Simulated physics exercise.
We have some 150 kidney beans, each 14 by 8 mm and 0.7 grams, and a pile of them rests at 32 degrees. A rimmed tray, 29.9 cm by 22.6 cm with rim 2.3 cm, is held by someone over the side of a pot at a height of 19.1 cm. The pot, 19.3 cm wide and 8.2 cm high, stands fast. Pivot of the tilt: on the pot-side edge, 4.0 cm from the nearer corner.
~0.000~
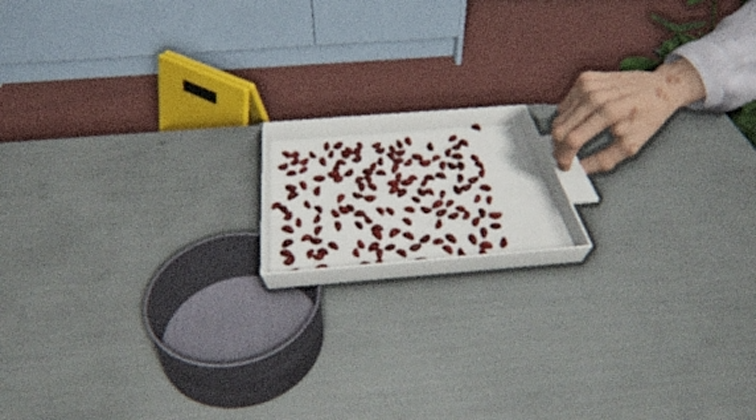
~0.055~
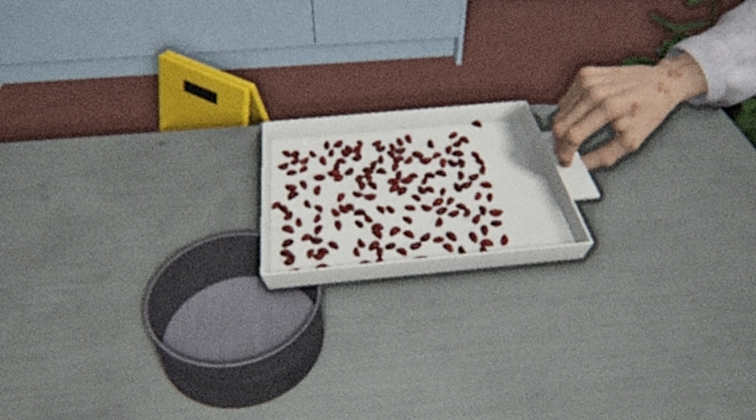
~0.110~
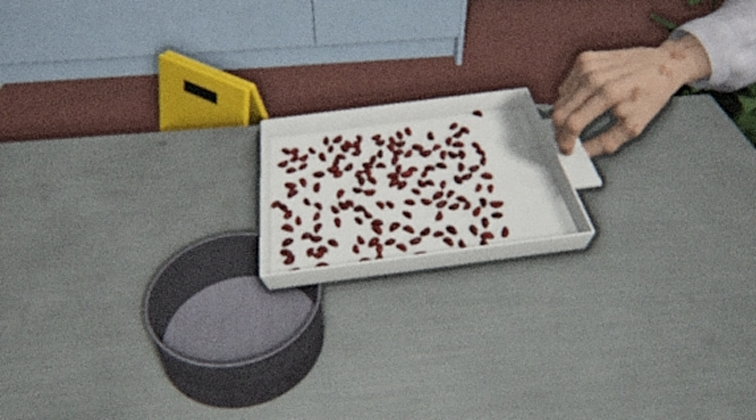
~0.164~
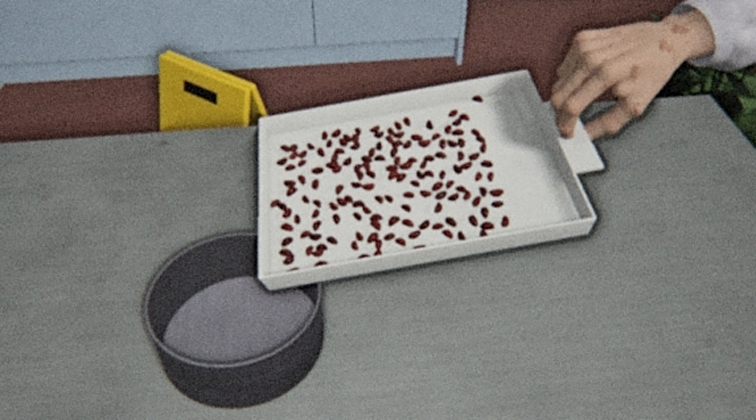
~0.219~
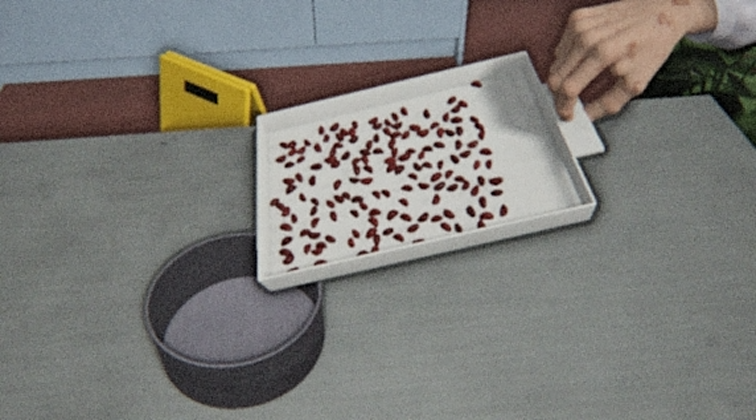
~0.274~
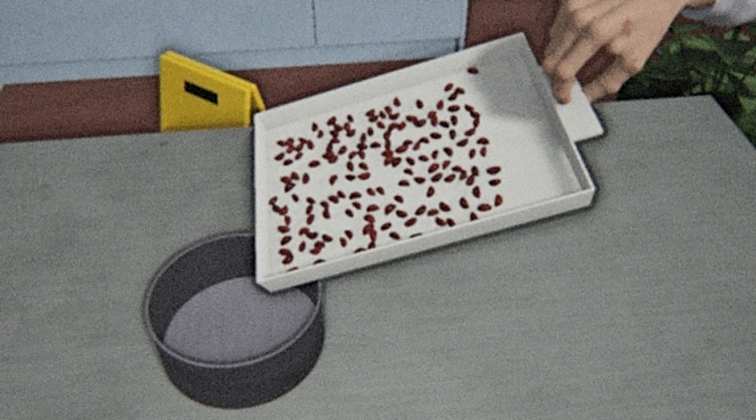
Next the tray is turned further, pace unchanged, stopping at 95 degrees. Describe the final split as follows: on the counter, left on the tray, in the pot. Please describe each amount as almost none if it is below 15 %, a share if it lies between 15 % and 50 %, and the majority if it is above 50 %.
Counter: A moderate amount. Tray: Little. Pot: More than half.
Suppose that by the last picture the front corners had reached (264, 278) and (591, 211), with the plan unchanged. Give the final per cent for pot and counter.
Per cent by place - pot 15, counter 80.
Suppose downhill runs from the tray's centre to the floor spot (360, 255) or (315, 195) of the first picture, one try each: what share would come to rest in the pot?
The share comes to about 0 in a hundred, then about 65 in a hundred.
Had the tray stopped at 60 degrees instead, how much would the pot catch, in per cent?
The pot would get around 10 per cent.
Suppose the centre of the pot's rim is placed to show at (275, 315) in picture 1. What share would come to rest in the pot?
Close to 90 in a hundred.
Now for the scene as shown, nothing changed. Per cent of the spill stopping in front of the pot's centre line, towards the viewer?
Roughly 100 per cent.
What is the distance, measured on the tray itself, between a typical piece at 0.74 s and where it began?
Roughly 10 cm.
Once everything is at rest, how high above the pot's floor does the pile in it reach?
Roughly 1.5 centimetres.
After 0.74 s, tilt 54 degrees; the tray holds 100 %, the pot 0 %.
After 1.06 s, tilt 79 degrees; the tray holds 80 %, the pot 10 %.
Then, at 1.47 s, tilt 95 degrees; the tray holds 15 %, the pot 50 %.
At rest (2.8 s), counter 30 %, tray 0 %, pot 70 %.
